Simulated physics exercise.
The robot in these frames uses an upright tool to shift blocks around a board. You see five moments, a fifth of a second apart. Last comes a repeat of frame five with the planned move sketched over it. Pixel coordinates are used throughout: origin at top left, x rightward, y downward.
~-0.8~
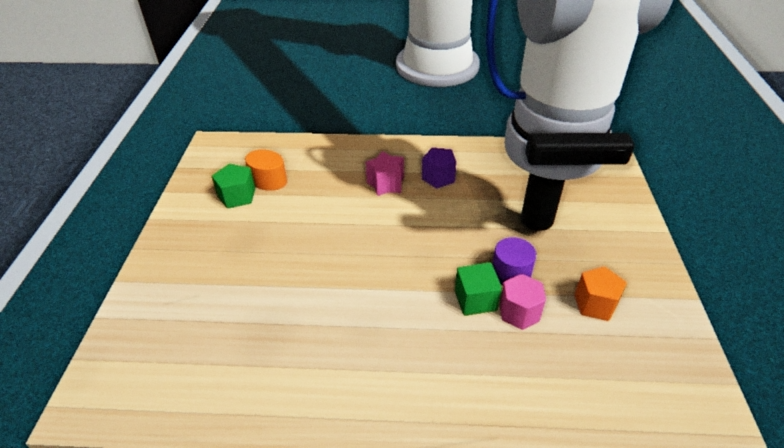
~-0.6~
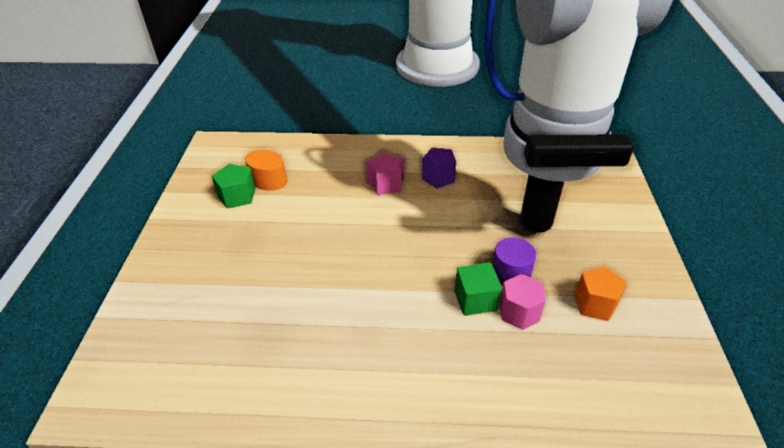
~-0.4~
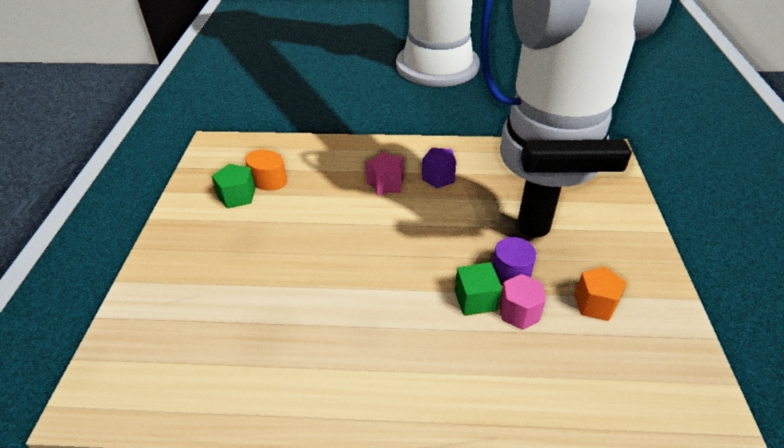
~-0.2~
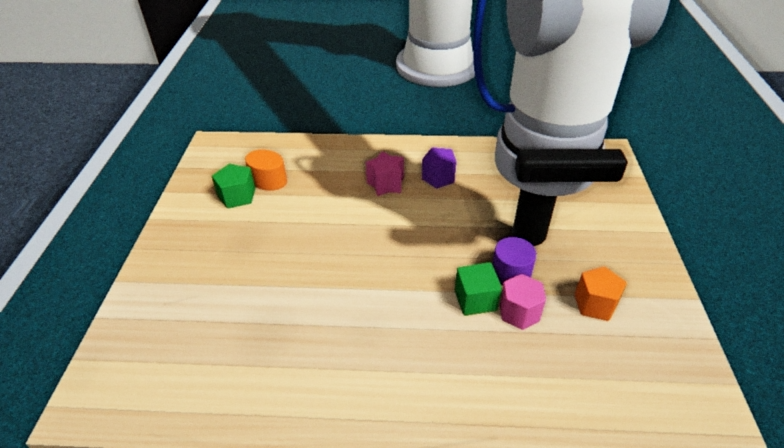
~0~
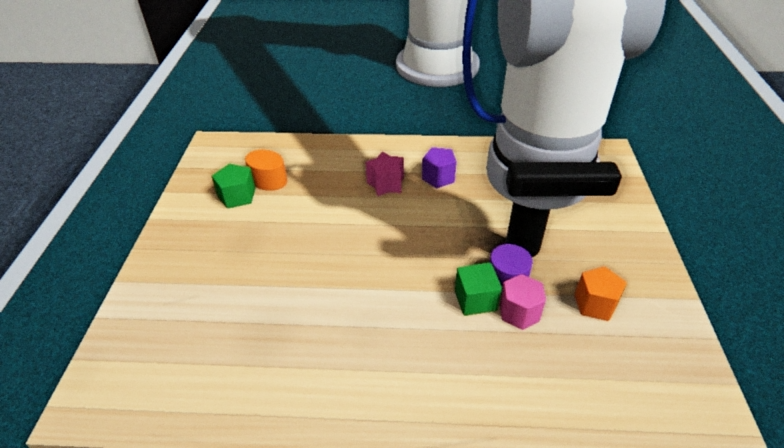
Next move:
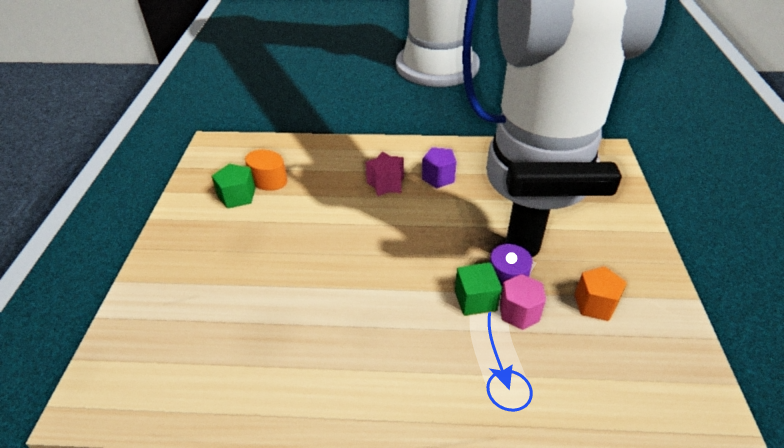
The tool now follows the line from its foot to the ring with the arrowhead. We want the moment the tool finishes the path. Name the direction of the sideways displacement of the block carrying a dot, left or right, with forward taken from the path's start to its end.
Answer: Right.
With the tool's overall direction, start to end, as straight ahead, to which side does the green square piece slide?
Right-hand side.
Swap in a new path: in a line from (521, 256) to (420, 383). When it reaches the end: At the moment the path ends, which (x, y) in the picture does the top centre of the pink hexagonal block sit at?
At roughly (523, 311).
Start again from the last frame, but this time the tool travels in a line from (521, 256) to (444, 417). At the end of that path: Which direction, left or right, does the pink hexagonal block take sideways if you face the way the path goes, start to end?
It's pushed left.
Path on the board, from (521, 256) through (498, 291) and (491, 336) to (510, 390); the dot is on the purple circle.
On the path given first. One third of the way, tool at (499, 283); green square piece at (441, 305); purple circle at (480, 295); pink hexagonal block at (522, 312), turned 80° anticlockwise.
Two thirds of the way, tool at (492, 328); green square piece at (415, 318), turned 25° clockwise; purple circle at (457, 330); pink hexagonal block at (535, 332), turned 105° anticlockwise.
At the end, tool at (512, 382); green square piece at (415, 318), turned 25° clockwise; purple circle at (456, 337); pink hexagonal block at (550, 344), turned 130° anticlockwise; orange five-sided block in place.
